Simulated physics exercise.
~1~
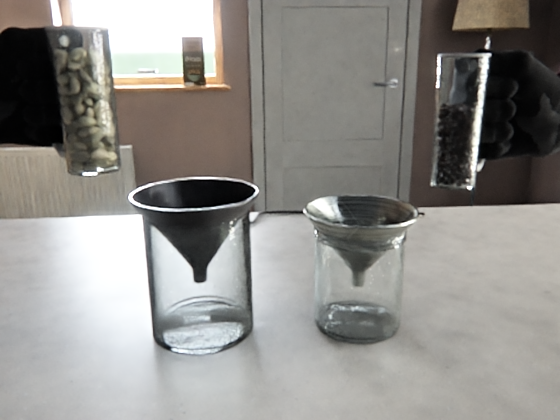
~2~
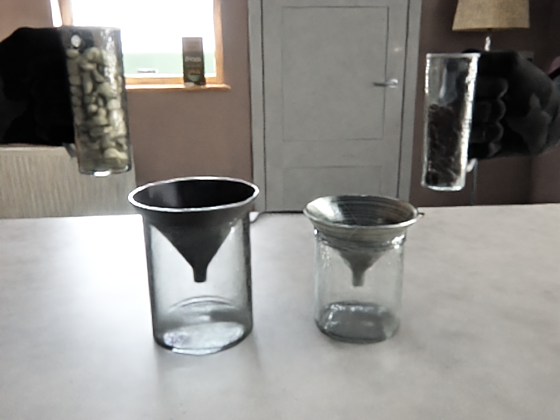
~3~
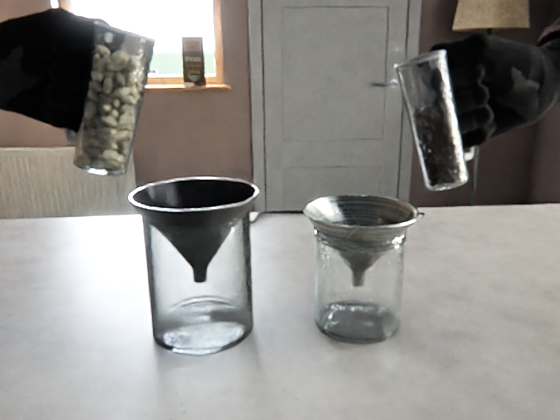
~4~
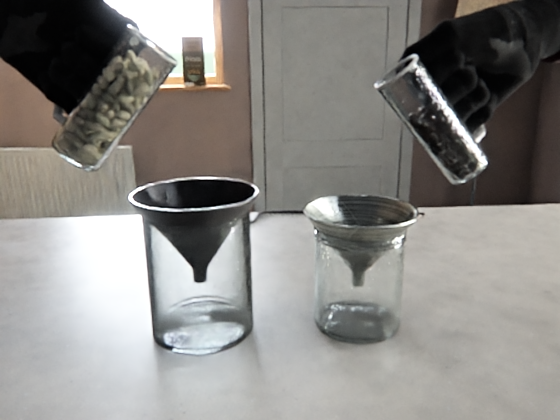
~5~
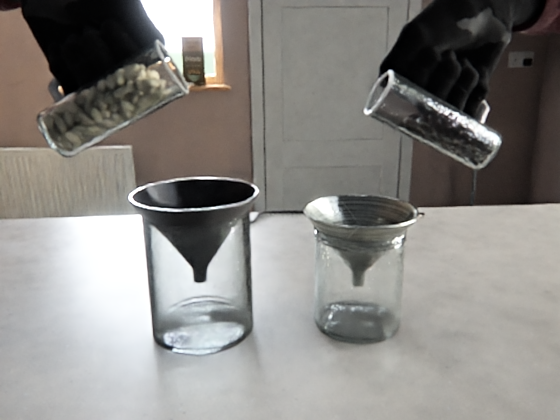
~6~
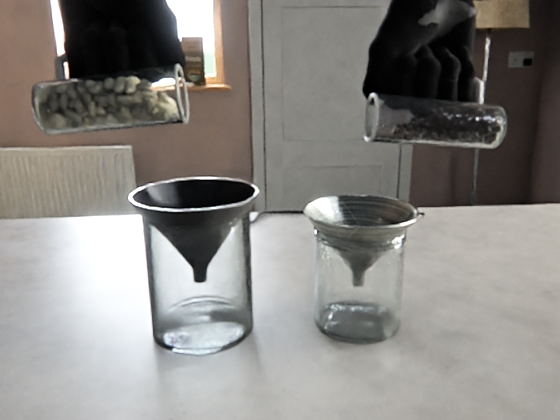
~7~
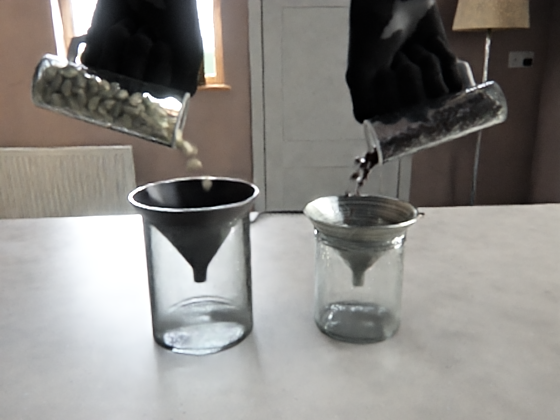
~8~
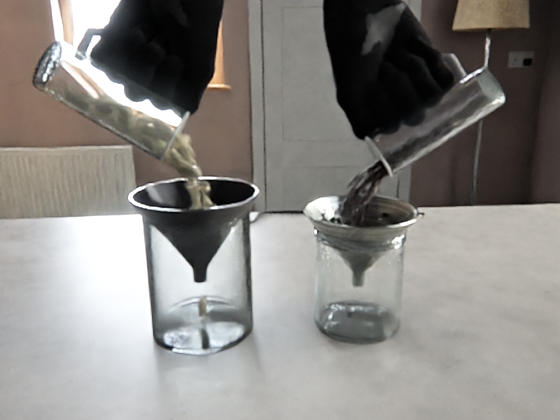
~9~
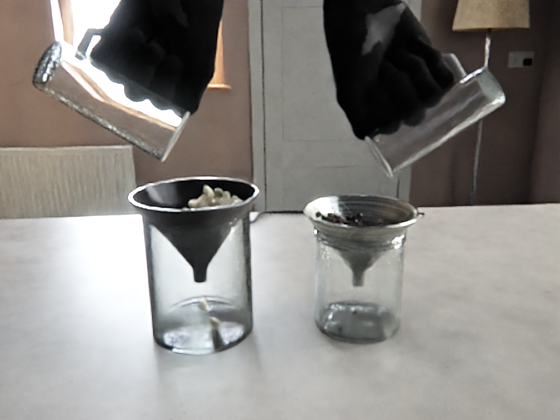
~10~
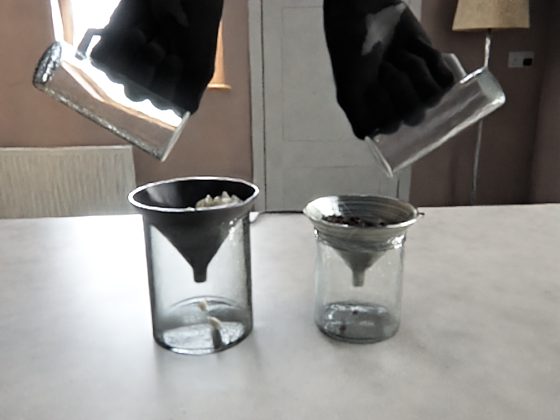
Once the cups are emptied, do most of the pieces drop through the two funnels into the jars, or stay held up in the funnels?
Most of the pieces stay held up in both the left and right funnels. Only a few reach the jars below.
